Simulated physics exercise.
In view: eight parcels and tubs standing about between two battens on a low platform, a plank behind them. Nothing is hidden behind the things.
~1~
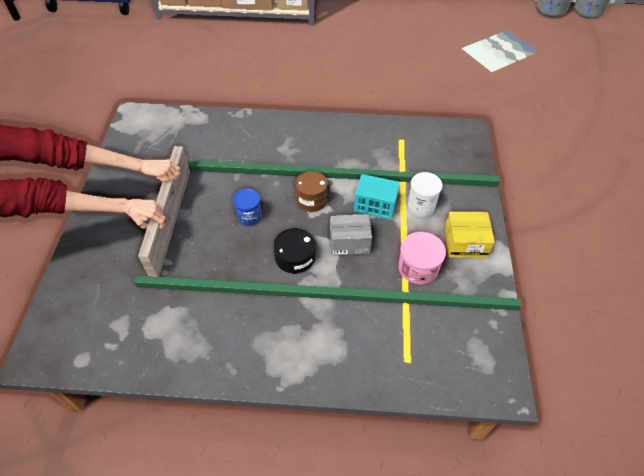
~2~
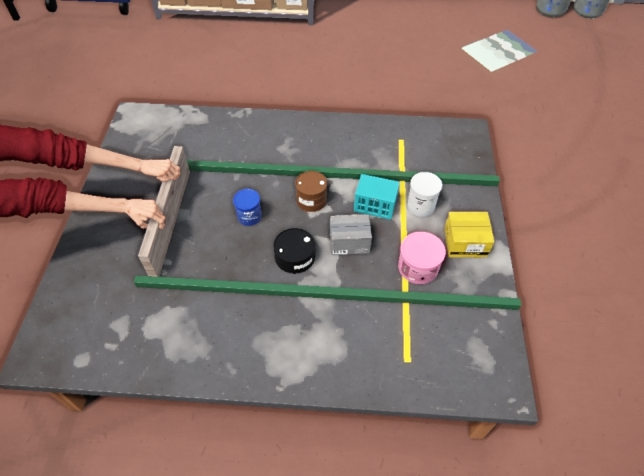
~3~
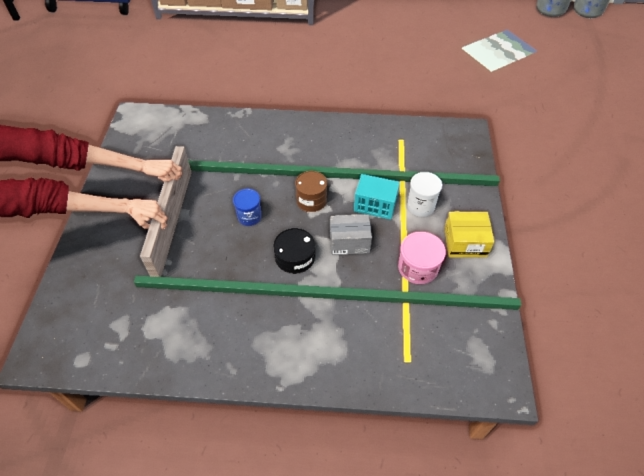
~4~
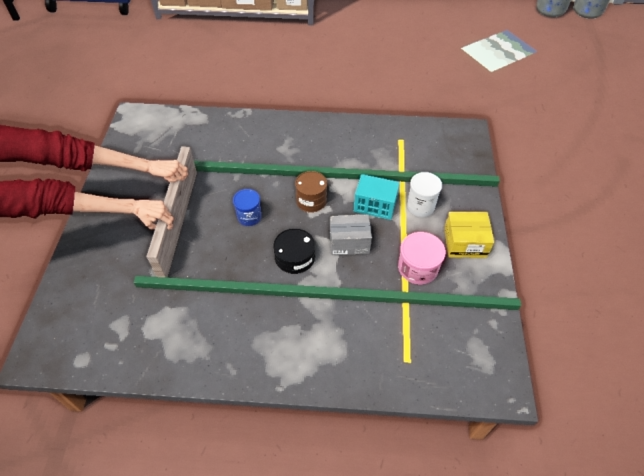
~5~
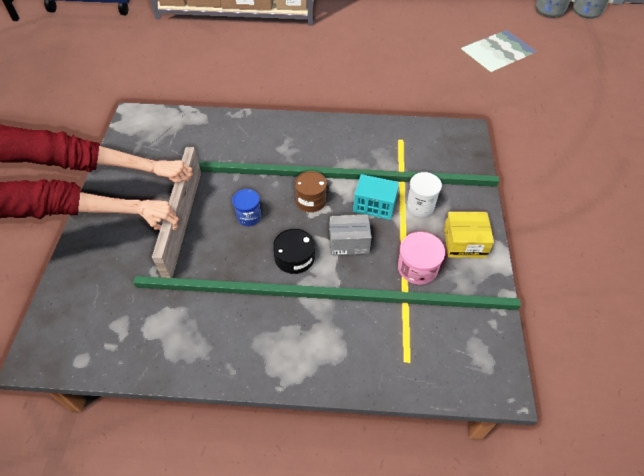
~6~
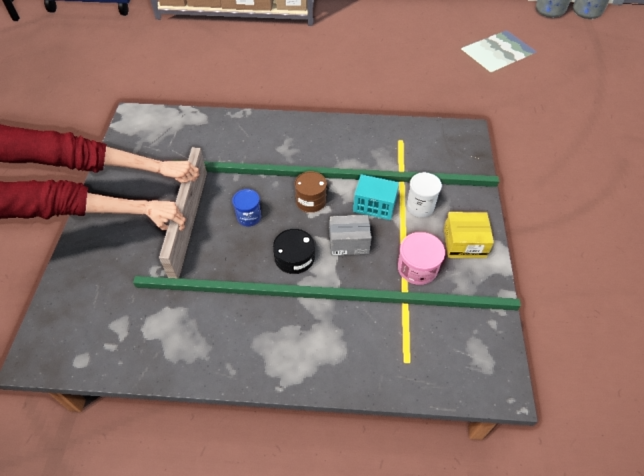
A plank, gripped by two hands in red sleeves, sits still at first behind eight parcels and tubs on a low platform. The hands then push it slowly a short way to the right between two green battens, toward the blue tub, while the parcels and tubs all stay where they are.
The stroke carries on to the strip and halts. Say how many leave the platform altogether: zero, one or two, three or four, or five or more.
Here the number that fall off is zero.
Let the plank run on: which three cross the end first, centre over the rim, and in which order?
They are the white pail, the yellow parcel, the pink pail.
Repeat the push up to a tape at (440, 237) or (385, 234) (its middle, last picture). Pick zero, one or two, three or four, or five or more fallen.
One after another: 1 or 2; none at all.
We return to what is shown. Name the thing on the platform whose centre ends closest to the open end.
That is the white pail.
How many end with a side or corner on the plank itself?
It touches 3.
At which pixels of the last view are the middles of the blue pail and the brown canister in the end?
The blue pail at (417, 219), the brown canister at (419, 197).
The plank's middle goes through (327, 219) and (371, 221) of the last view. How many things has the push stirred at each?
The counts are 5 and 7.
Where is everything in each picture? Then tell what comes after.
The first picture shows yellow parcel (468, 235); white pail (424, 195); pink pail (421, 259); plank (167, 210); tape (404, 235).
The second picture shows white pail (424, 195); brown canister (311, 192).
The third picture shows pink pail (421, 258); grey box (350, 235).
The fourth picture shows yellow parcel (468, 235); plank (174, 210).
The fifth picture shows white pail (423, 196); black canister (294, 251).
The sixth picture shows yellow parcel (468, 235); white pail (423, 196); pink pail (420, 259); plank (186, 211); tape (403, 235).
A little later, none off yet; yellow parcel at rest near (468, 235); white pail at rest near (423, 196); pink pail at rest near (420, 259).
Next, none off yet; yellow parcel at rest near (468, 235); white pail shifted about its own width near (450, 197); pink pail shifted a little near (425, 259).
When it is over, the number that fall off is zero.
